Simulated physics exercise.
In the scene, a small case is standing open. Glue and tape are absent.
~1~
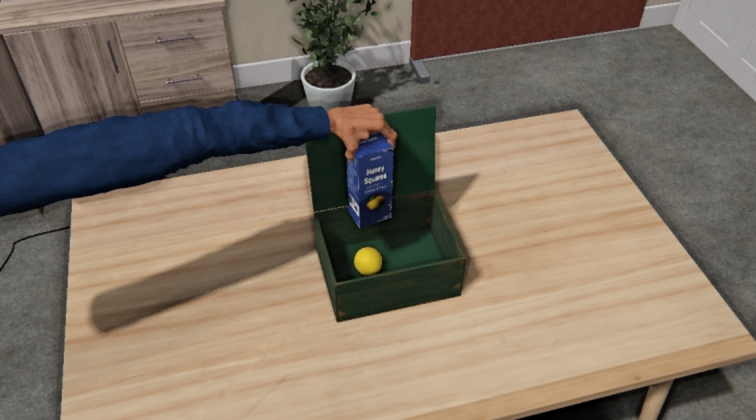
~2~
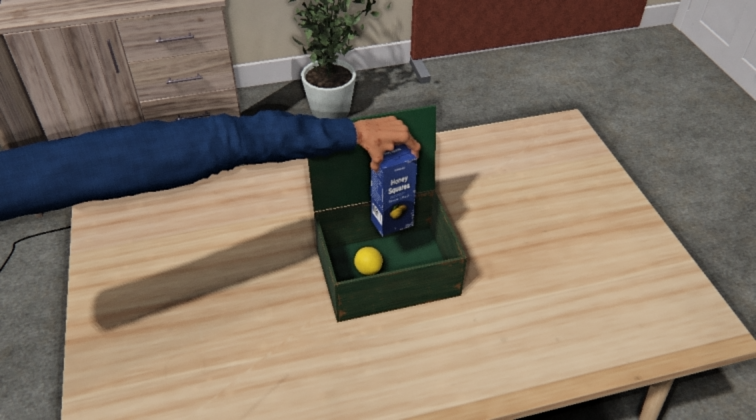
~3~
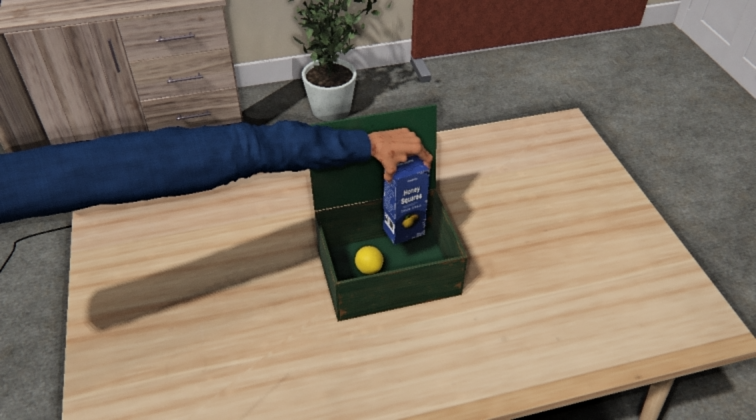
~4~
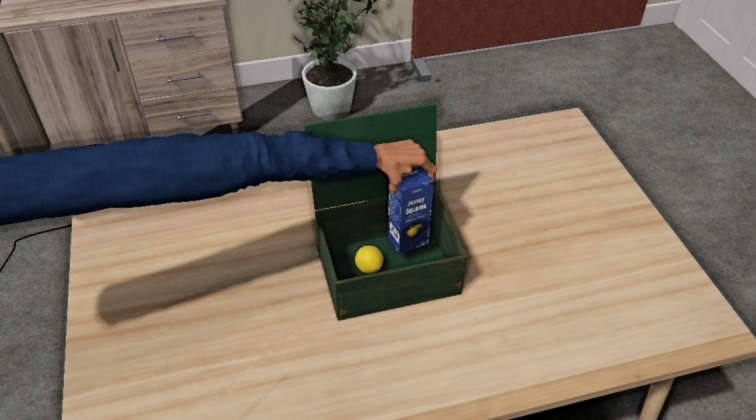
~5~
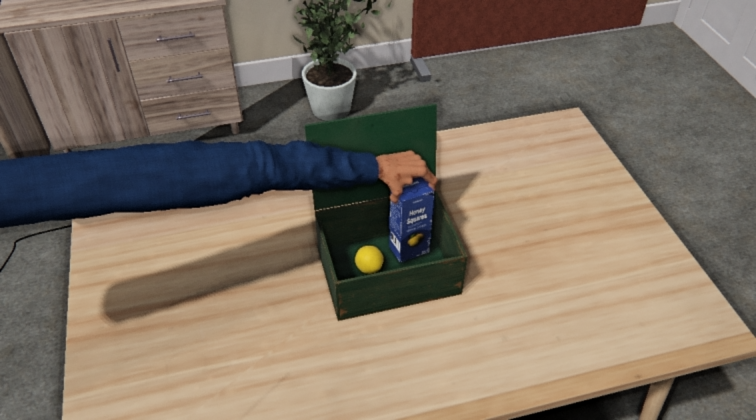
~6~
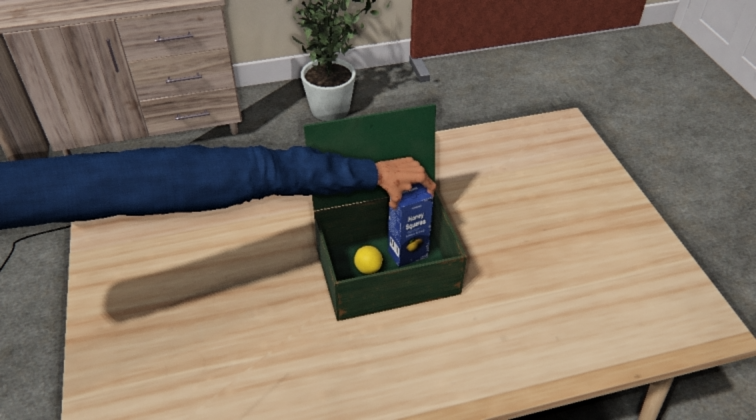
At the start, a hand in a blue sleeve holds a blue carton over an open green case on a wooden table, with a yellow lemon inside. The hand shifts the carton a little to the right, then lowers it into the case beside the unmoving lemon, still gripping its top.
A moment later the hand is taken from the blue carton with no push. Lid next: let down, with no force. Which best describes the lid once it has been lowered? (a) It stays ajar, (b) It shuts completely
It stays ajar.
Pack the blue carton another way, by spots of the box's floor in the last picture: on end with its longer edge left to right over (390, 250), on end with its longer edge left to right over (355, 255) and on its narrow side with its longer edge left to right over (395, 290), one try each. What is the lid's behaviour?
In order, the lid gets blocked, then gets blocked, then fits down.
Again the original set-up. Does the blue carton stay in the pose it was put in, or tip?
The blue carton ends up tilted.
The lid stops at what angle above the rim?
Some 18 degrees above the rim, more or less.
Then, 1.20 s on from there, lid starting down.
Then, 1.60 s on from there, lid 60° above the rim.
Then, 2.00 s on from there, lid 38° above the rim; blue carton turned 19° from how it was put near (417, 234).
Then, 2.10 s on from there, lid 28° above the rim; blue carton turned 31° from how it was put near (421, 242).
In the end, lid 19° above the rim; toppled in the box, blue carton; yellow lemon unmoved. At the end, from the last picture's camera, blue carton near (426, 246).
